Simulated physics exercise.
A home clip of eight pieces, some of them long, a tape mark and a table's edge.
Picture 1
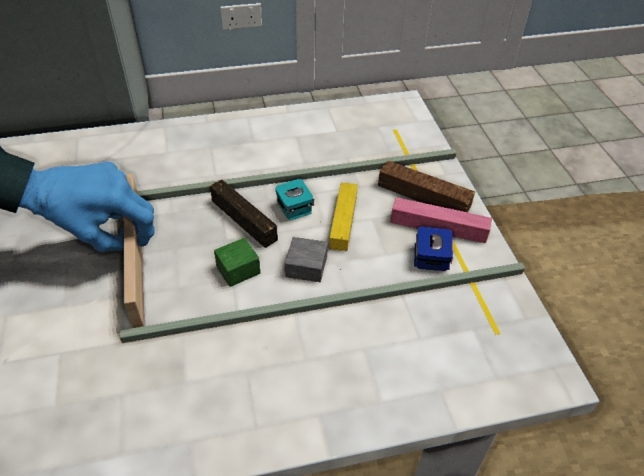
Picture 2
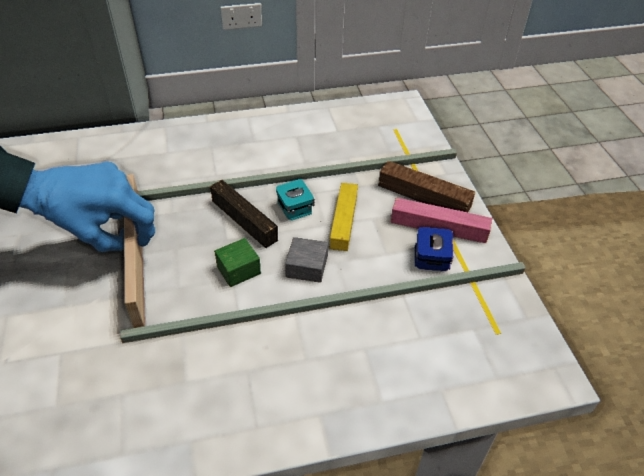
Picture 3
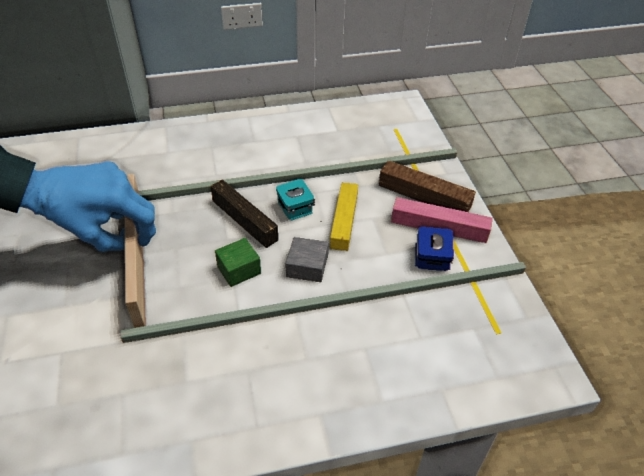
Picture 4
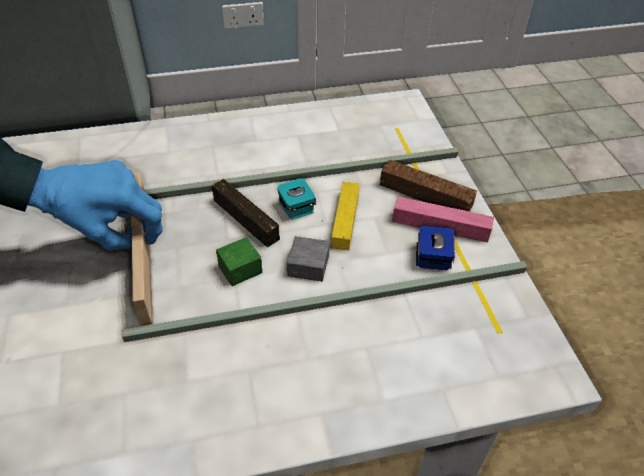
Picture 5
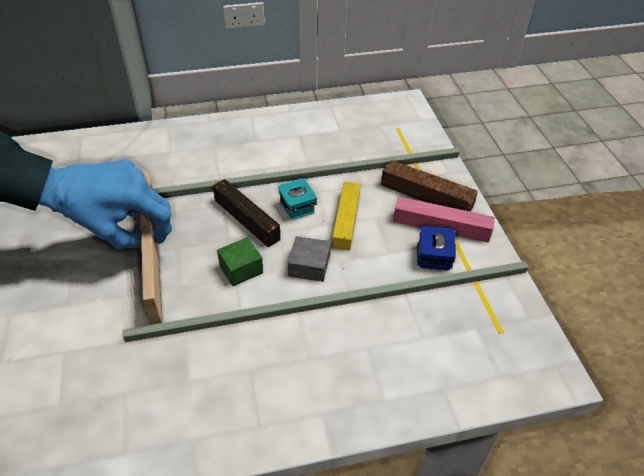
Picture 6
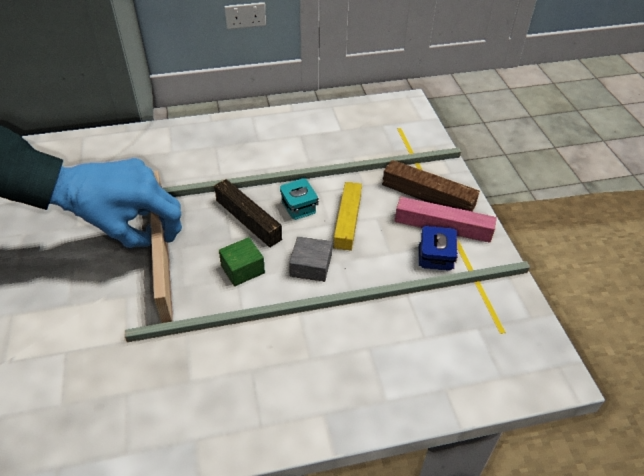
A blue-gloved hand holds a thin wooden board upright at the left end of two green rails on a pale tiled table, seen from above at an angle. Between the rails lie black, yellow, brown and pink bars, green and grey blocks, and turquoise and blue cases, the rightmost near yellow tape. The hand slides the board slightly right, touching none of them, while the view barely shifts.
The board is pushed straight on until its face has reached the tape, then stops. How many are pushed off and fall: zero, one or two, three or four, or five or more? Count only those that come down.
As it turns out, the number that fall off is three or four.
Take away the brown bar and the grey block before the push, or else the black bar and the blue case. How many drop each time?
1 in the first case, 2 in the second.
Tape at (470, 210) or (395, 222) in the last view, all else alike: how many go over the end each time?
Down on the floor: 6 and 0.
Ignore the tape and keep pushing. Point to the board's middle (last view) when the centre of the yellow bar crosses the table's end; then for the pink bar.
About (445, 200), and (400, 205) for the other.
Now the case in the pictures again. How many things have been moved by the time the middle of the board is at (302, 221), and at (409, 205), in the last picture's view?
By then 5, and 8.
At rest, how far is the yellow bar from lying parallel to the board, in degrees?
Roughly 15° out of line.
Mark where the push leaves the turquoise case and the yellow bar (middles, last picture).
About (459, 178), and the other about (489, 198).
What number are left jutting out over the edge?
That would be 2.
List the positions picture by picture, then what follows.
In the first picture, brown bar (425, 189); pink bar (440, 220); blue case (433, 250); board (133, 247); tape (438, 216).
In the second picture, pink bar (441, 220); turquoise case (295, 201).
In the third picture, blue case (434, 250); black bar (244, 213).
In the fourth picture, brown bar (427, 188); green block (239, 261).
In the fifth picture, pink bar (443, 220); yellow bar (347, 215).
In the sixth picture, brown bar (430, 188); pink bar (445, 220); blue case (438, 250); board (160, 243); tape (443, 214).
Early on, none off yet; brown bar at rest near (430, 188); pink bar at rest near (445, 220); blue case at rest near (438, 250).
A while later, none off yet; brown bar travelled a little near (438, 183); pink bar travelled a little near (468, 220); blue case travelled about its own width near (461, 247).
Finally, the number that fall off is three or four; lost, blue case, pink bar and brown bar.
